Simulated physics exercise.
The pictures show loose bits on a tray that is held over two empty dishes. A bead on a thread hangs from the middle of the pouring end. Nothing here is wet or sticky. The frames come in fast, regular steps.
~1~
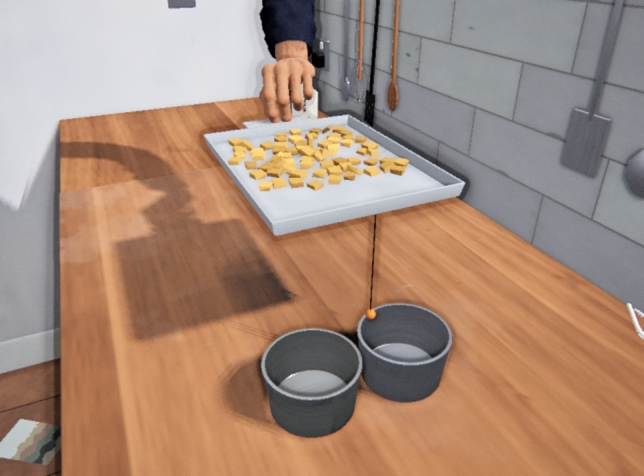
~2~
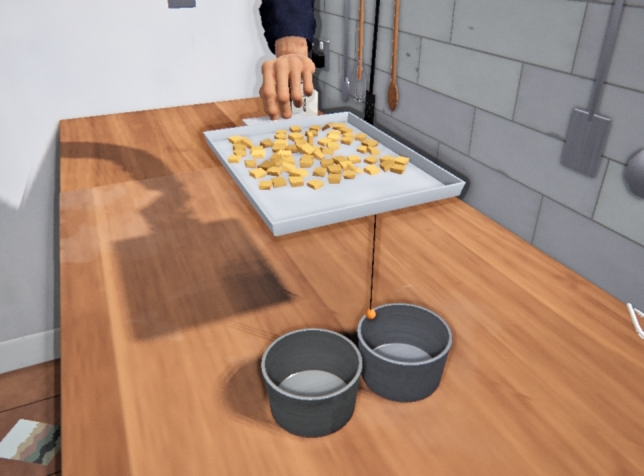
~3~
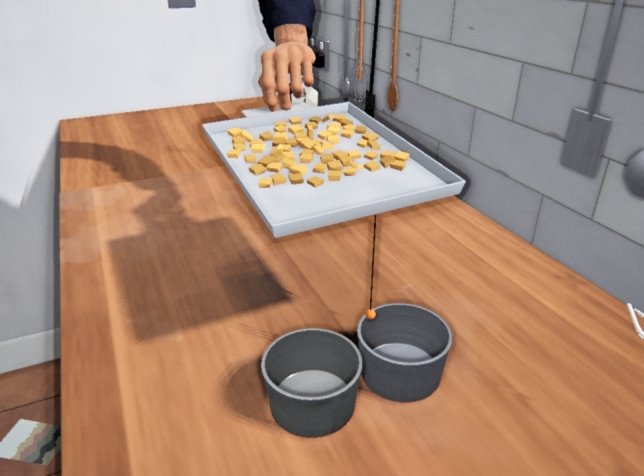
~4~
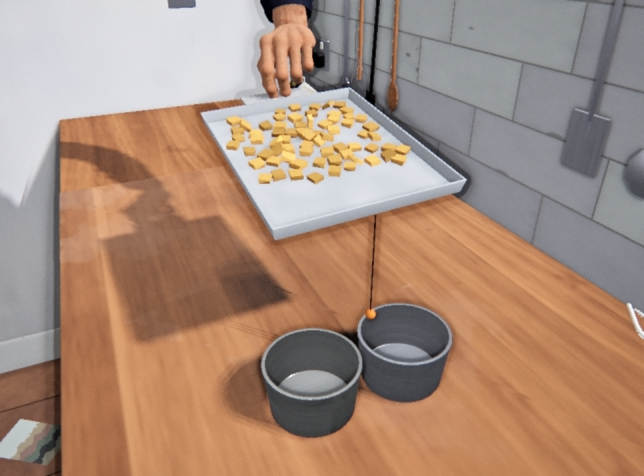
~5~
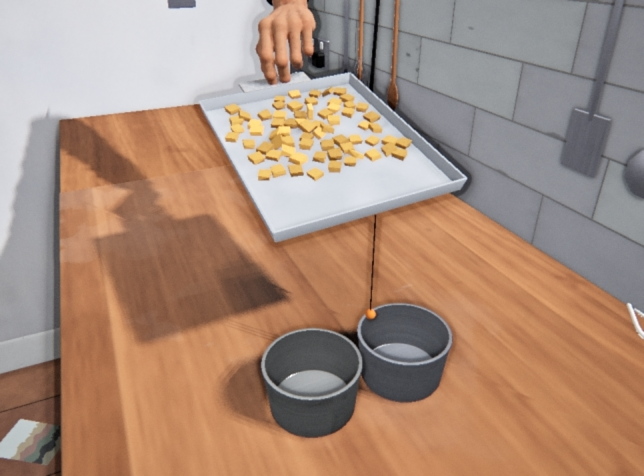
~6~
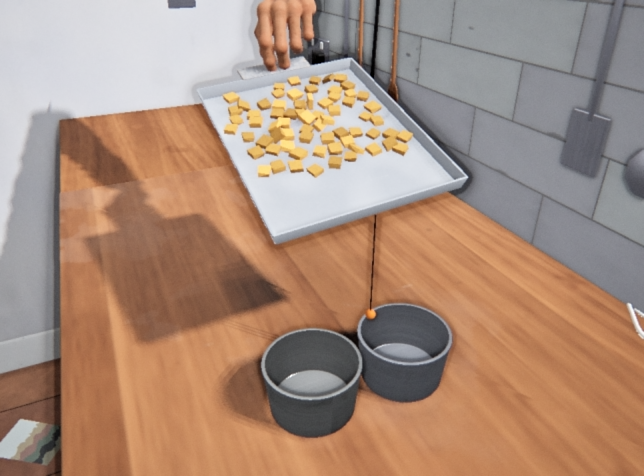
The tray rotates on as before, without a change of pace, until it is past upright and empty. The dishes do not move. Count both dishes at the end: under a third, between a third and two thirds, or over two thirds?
In the dishes lies more than two thirds of it.
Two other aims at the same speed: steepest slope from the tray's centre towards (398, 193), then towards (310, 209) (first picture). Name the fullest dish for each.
The first try: The dish on the right. The second: The left one.
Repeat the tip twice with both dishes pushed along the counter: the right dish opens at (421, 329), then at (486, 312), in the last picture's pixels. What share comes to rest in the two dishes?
About 70 and 10 per cent.
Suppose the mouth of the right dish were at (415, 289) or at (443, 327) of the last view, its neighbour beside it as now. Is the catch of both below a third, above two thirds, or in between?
In turn: Under a third; the middle third.
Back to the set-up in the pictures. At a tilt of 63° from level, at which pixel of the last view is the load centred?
At about (322, 192).
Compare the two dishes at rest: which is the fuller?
That is the left one.
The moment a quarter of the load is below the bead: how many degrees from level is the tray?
Near 95 degrees.
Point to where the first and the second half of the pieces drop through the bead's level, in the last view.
The first part at (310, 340); the rest at (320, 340).
Shortly afterwards, tray tipped steeply; all but a few on the tray; a little in the air.
Next, tray tipped past a quarter turn; the bulk on the tray; near a quarter in the left dish; only a few in the right dish; only a few outside both; a little in the air.
Some moments later, tray tipped past a quarter turn; the bulk in the left dish; a little in the right dish; a little outside both.
In the end, tray tipped past a quarter turn; the bulk in the left dish; a little in the right dish; a little outside both.
